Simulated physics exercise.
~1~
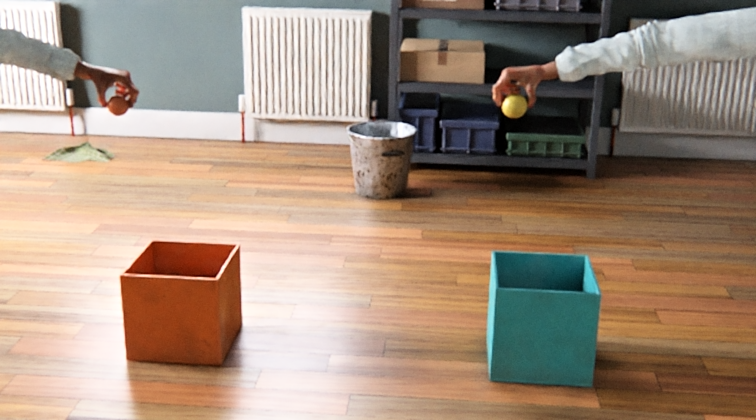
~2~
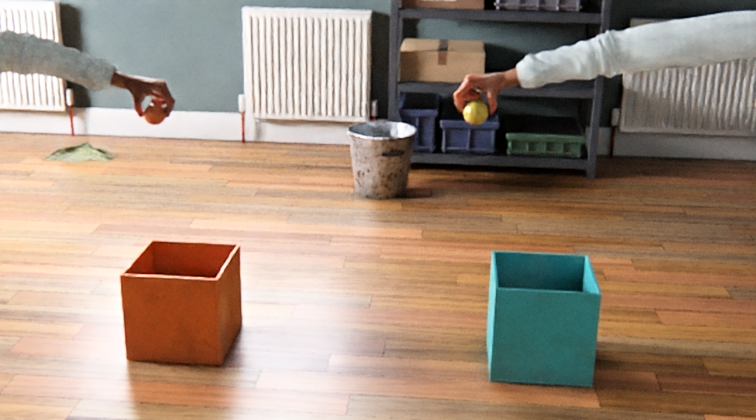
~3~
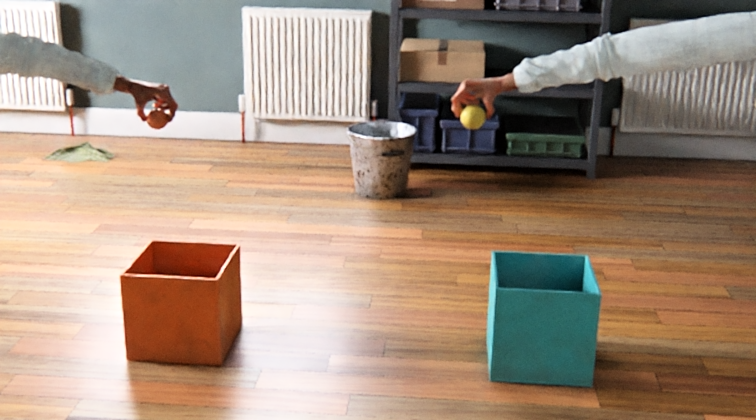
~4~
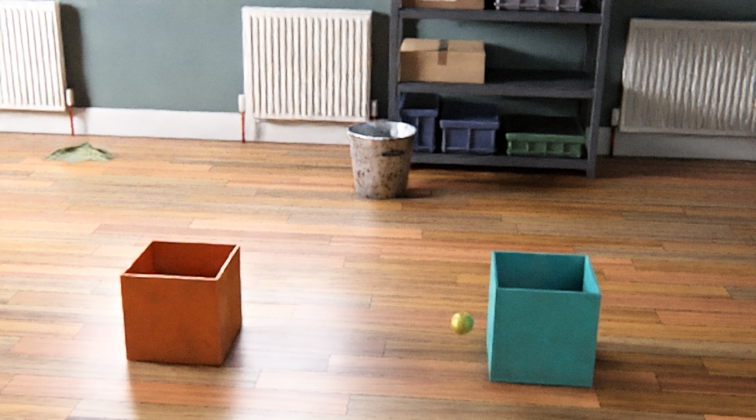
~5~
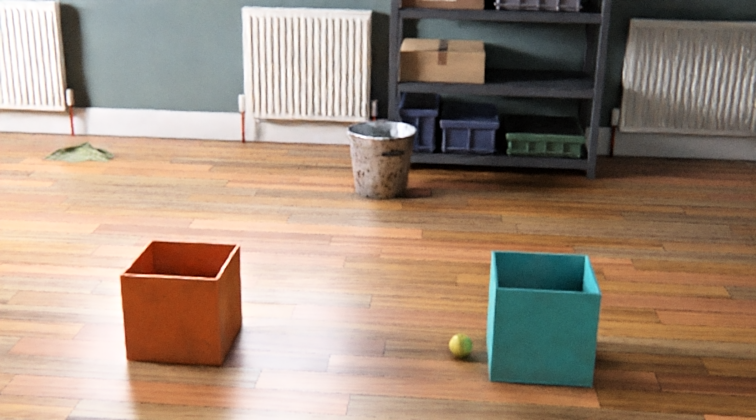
Orange tomato and yellow apple released by two hands above open boxes, the tomato dropping inside, the apple landing on the floor.
